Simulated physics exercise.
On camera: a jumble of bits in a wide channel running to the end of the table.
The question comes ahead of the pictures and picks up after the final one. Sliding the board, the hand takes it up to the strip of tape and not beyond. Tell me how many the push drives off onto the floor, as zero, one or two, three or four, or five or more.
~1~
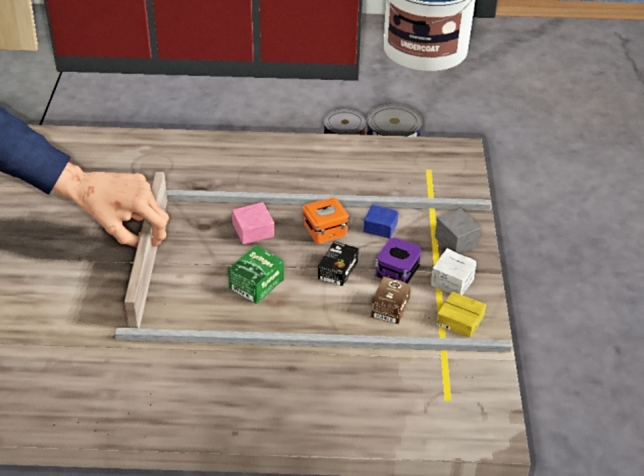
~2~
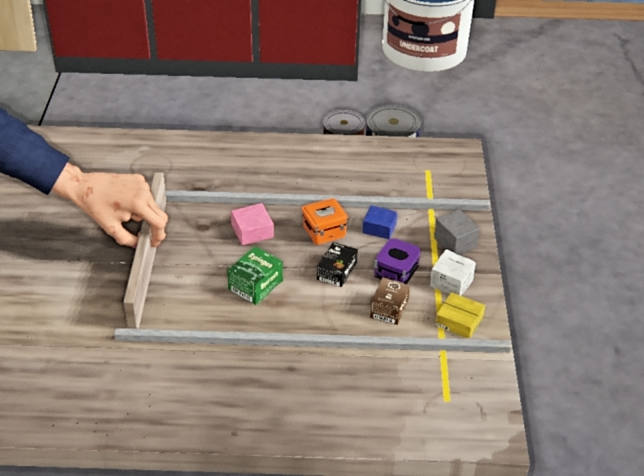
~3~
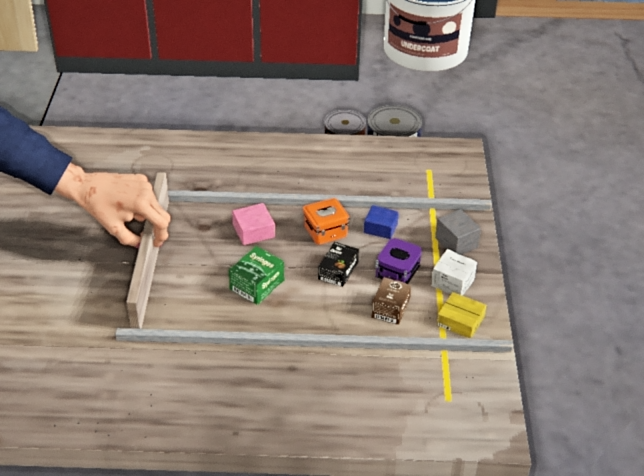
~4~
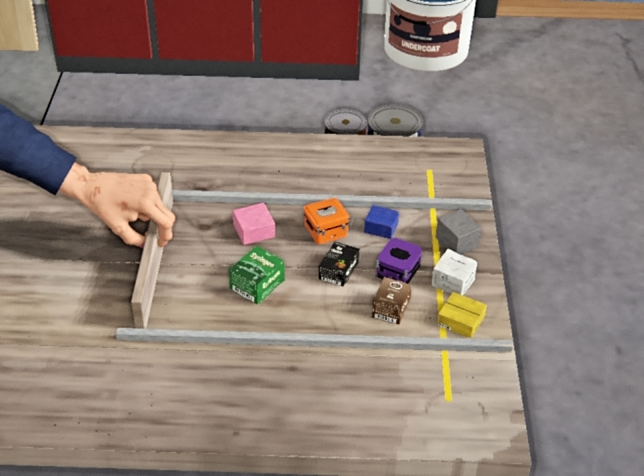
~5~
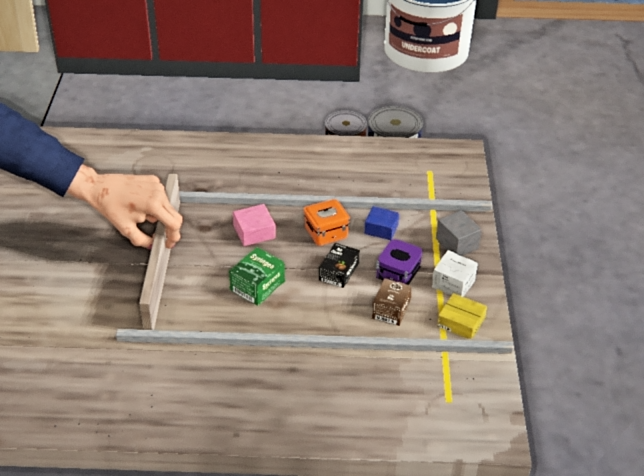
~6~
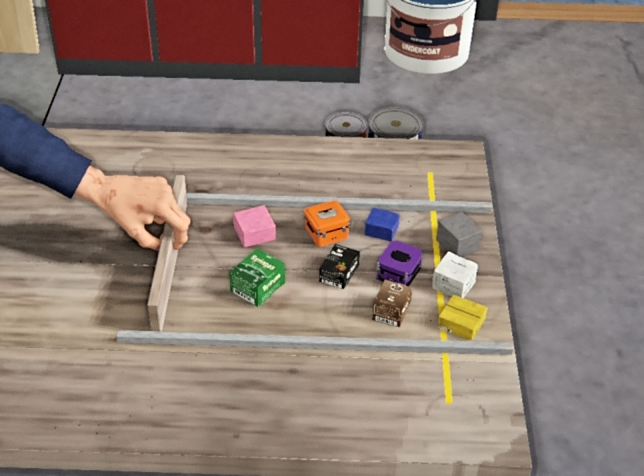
Three or four leave.
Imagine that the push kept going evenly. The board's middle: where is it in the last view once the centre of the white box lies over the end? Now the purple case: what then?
The middle is at (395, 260) when it's the white box, and at (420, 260) when it's the purple case.
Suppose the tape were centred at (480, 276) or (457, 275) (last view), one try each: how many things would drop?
In order, 7 then 7.
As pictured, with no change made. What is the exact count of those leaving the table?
The exact number is 4.
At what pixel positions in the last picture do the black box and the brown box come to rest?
I'd put one close to (490, 268) and the other close to (462, 317).
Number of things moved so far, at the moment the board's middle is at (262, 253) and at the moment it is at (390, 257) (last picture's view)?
Well, it's 2 at the first one and 9 at the second.
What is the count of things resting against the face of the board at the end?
The answer is 3.
A little later, none off yet; grey block at rest near (459, 236); yellow box at rest near (462, 318); white box at rest near (455, 276).
Next, none off yet; grey block shifted a little near (475, 238); yellow box at rest near (462, 318); white box shifted a little near (474, 279).
When it is over, the number that fall off is three or four; down, blue block, purple case, white box and grey block.
